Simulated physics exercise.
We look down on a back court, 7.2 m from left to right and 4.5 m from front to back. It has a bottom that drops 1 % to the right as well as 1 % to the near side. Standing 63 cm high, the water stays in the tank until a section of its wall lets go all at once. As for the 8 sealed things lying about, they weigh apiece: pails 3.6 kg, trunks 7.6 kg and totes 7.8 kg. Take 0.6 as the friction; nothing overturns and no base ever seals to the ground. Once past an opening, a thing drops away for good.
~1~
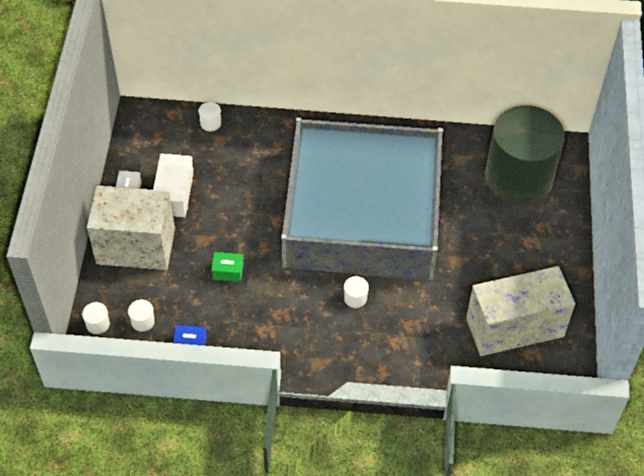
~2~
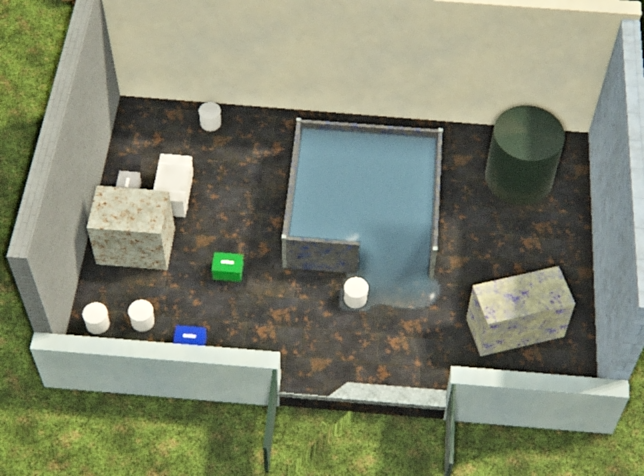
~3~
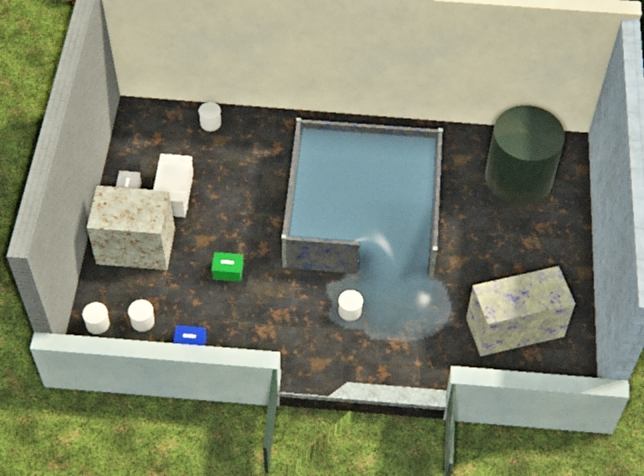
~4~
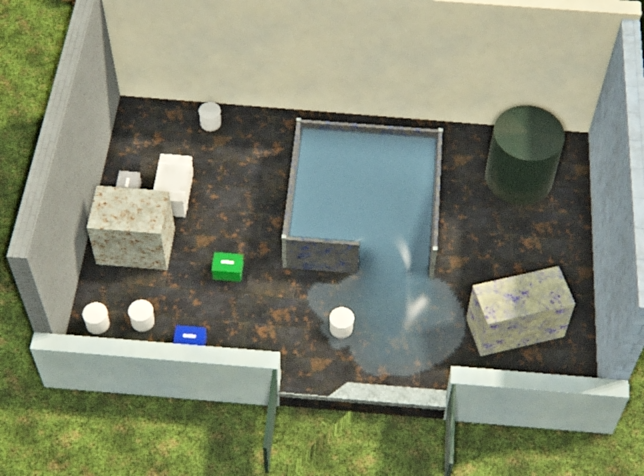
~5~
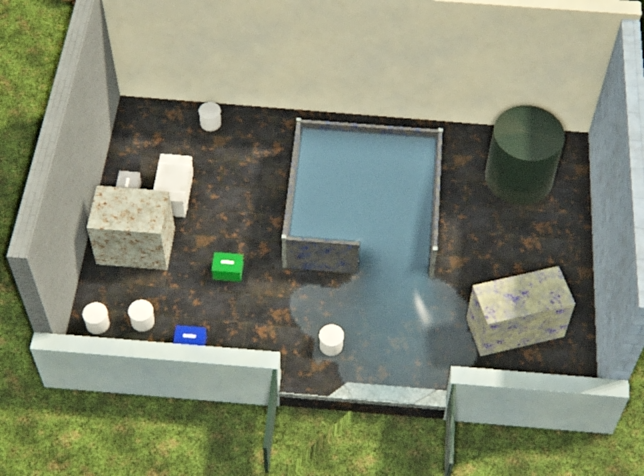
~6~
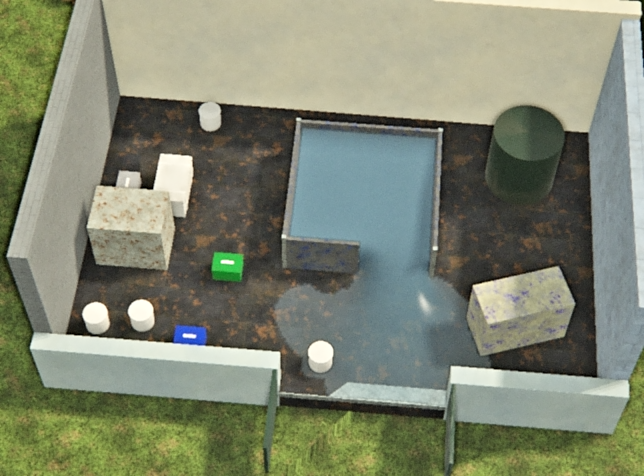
The clip shows a walled court where part of a square pool's near wall disappears and water spreads across the dark ground, carrying one white cylinder toward the near side and slightly left while the green and blue boxes stay still.
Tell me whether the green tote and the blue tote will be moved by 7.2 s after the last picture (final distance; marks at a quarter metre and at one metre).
Well, the green tote remains nearly still, and as for the blue tote, it remains nearly still.
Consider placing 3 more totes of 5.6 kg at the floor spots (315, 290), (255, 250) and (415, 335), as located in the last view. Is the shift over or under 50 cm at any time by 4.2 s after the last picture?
The first one ends up inside that, the second inside that, the third beyond that.
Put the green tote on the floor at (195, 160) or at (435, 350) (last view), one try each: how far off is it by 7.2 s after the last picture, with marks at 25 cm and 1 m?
I'd expect that it remains where it was first and gets borne away second.
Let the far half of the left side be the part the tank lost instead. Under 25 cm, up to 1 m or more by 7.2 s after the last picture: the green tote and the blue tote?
First the green tote: It is carried a long way; as for the blue tote, it is carried a long way.
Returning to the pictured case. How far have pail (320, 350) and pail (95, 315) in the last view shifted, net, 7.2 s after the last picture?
Lab note - in turn: Washed out; 0 cm.
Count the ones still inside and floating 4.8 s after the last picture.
Then: 0.
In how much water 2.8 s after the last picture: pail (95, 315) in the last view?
I'd say some 0 cm.
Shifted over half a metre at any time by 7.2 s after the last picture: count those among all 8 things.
That adds up to 1.
Then, 0.9 s after the last picture the green tote is near (227, 262), 0.0 m from its start, aground; the blue tote is near (189, 336), 0.0 m from its start, aground; 1 of 8 are out; 0 afloat.
Then, 2.8 s after the last picture the green tote is near (227, 262), 0.0 m from its start, aground; the blue tote is near (189, 336), 0.0 m from its start, aground; 1 of 8 are out; 0 afloat.
Then, 4.8 s after the last picture the green tote is near (227, 262), 0.0 m from its start, aground; the blue tote is near (189, 336), 0.0 m from its start, aground; 1 of 8 are out; 0 afloat.
Then, 7.2 s after the last picture the green tote is near (227, 262), 0.0 m from its start, aground; the blue tote is near (189, 336), 0.0 m from its start, aground; 1 of 8 are out; 0 afloat.
